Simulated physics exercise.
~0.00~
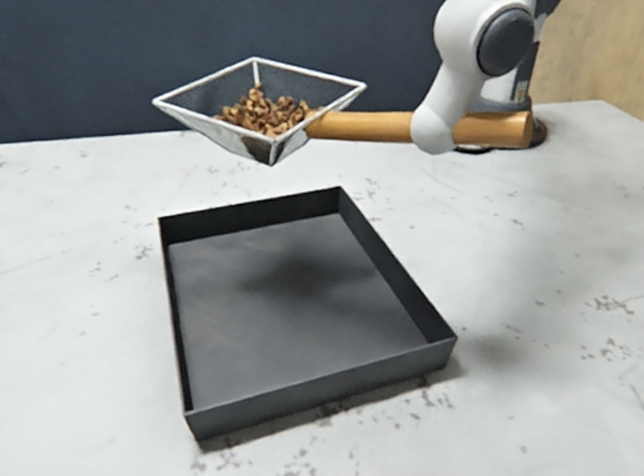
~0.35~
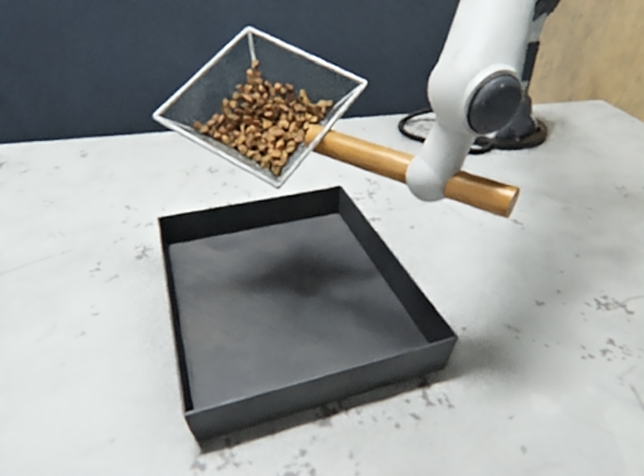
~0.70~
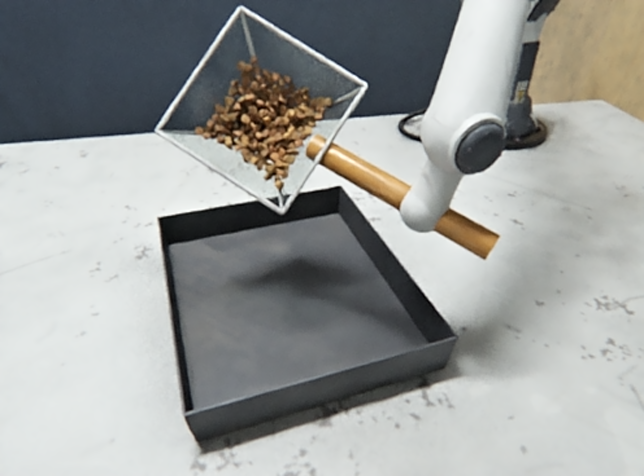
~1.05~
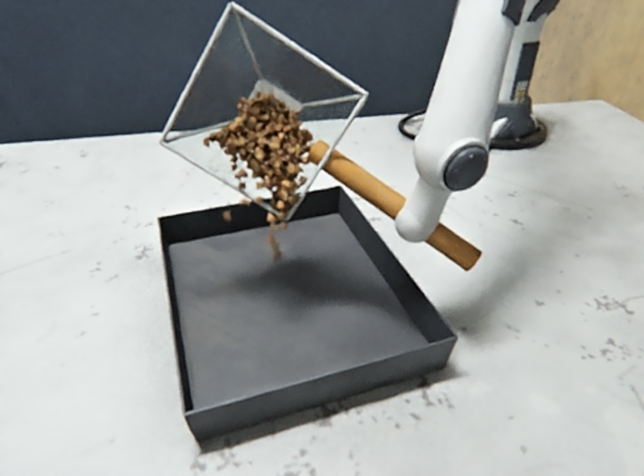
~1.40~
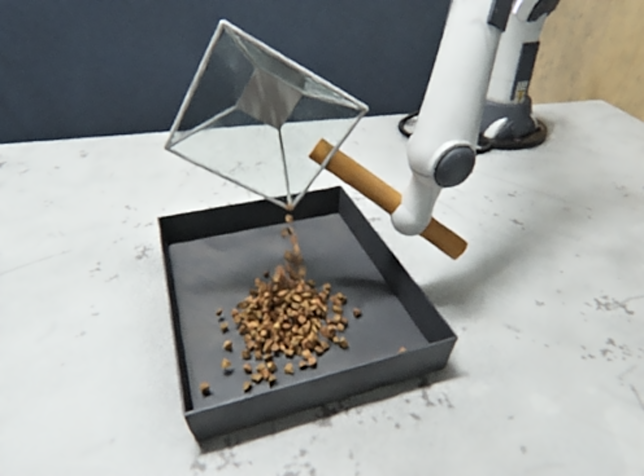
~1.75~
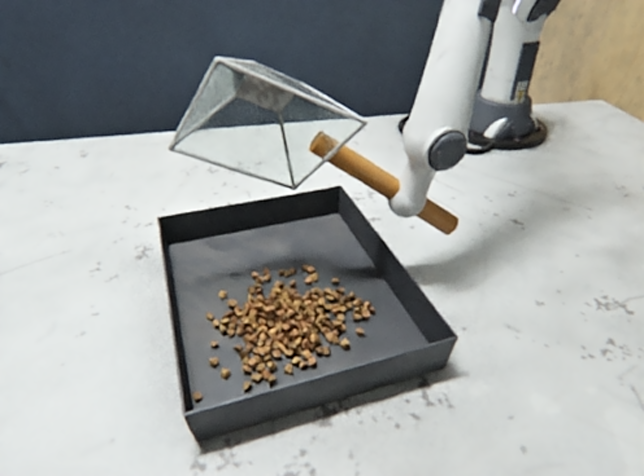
On a pale speckled tabletop, a robot arm tilting a clear wooden-handled scoop, emptying brown grains into a loose pile in a dark tray.
